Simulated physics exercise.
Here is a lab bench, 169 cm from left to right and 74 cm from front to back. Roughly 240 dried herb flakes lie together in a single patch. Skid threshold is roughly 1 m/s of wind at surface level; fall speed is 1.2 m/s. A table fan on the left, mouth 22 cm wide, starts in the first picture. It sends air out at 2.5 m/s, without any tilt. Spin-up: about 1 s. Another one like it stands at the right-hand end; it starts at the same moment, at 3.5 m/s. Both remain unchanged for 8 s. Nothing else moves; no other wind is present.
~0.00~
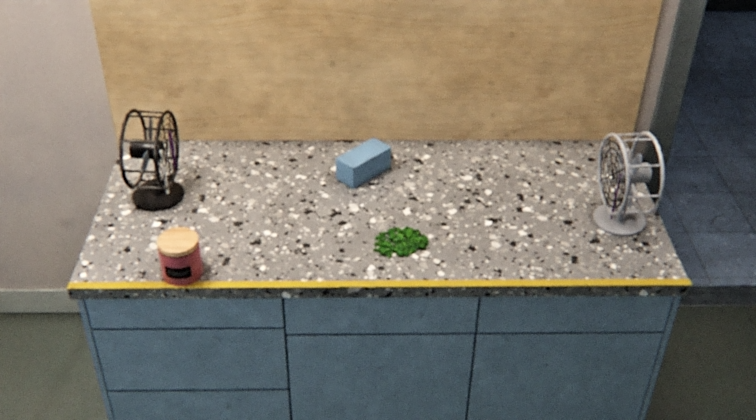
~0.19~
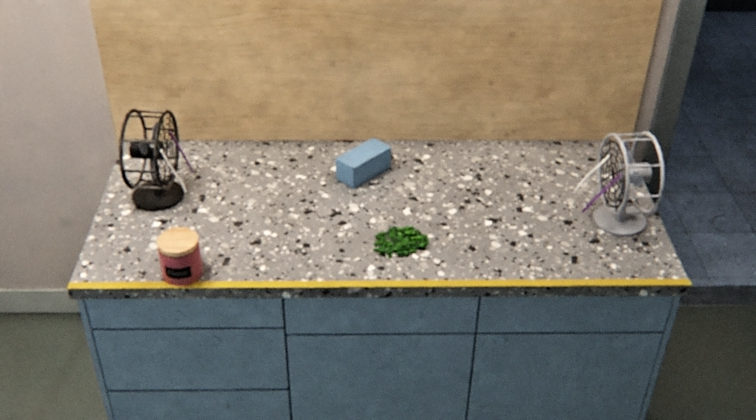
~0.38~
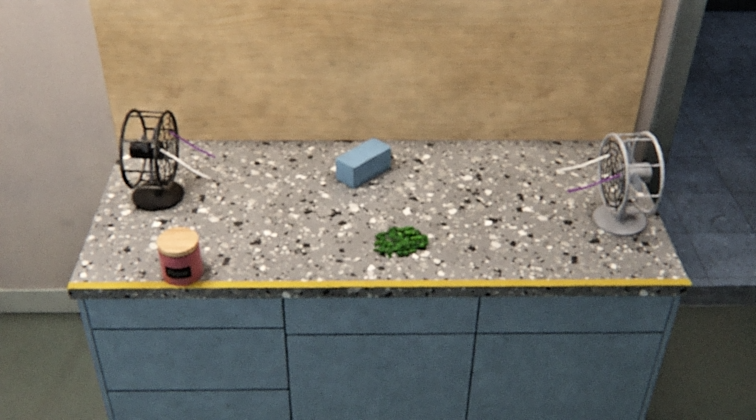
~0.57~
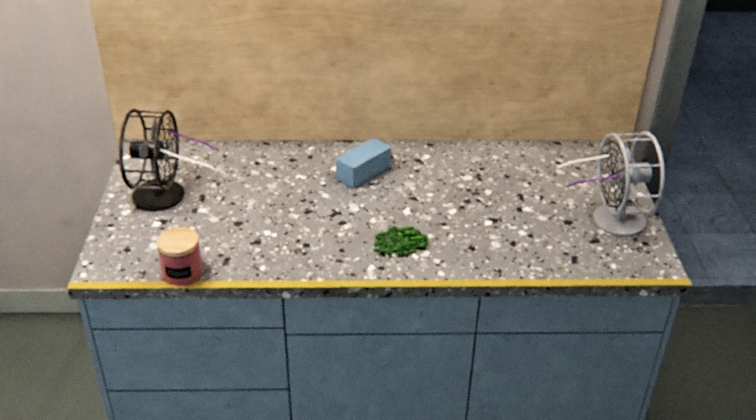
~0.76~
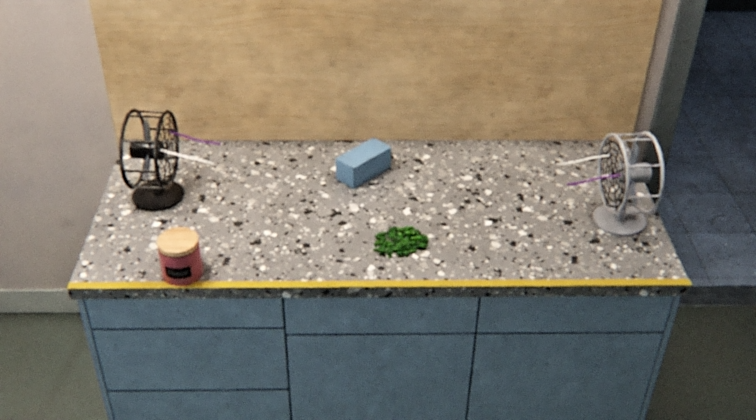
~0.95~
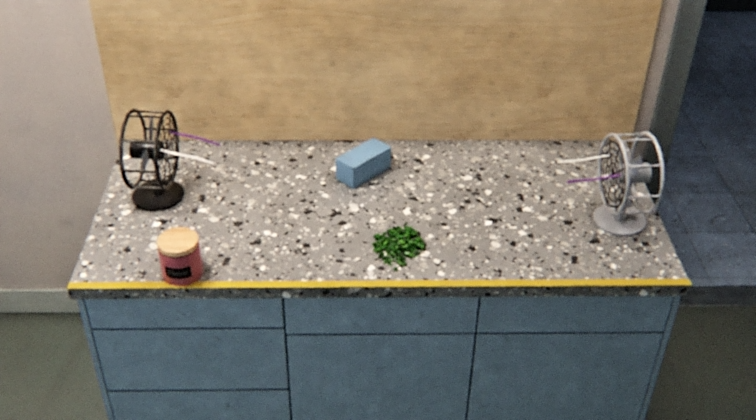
Ribbons on two small fans streaming inward over a speckled counter, then a green patch of flakes loosening and spreading slightly.
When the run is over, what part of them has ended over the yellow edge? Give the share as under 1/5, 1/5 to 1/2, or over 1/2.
Over 1/2 of them.
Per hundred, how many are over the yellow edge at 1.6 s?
About 70 per cent.
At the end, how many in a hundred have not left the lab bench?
About 0 % of them are still there at the end.
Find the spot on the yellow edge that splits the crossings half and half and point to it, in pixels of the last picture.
Roughly at pixel (336, 287).
After 1.6 s the count stands so, 72 % are over the yellow edge; the middle of those left on the top is near (321, 267).
After 2.6 s the count stands so, 98 % are over the yellow edge.
After 4.4 s the count stands so, 98 % are over the yellow edge.
After 8.0 s, at the end, 99 % are over the yellow edge.
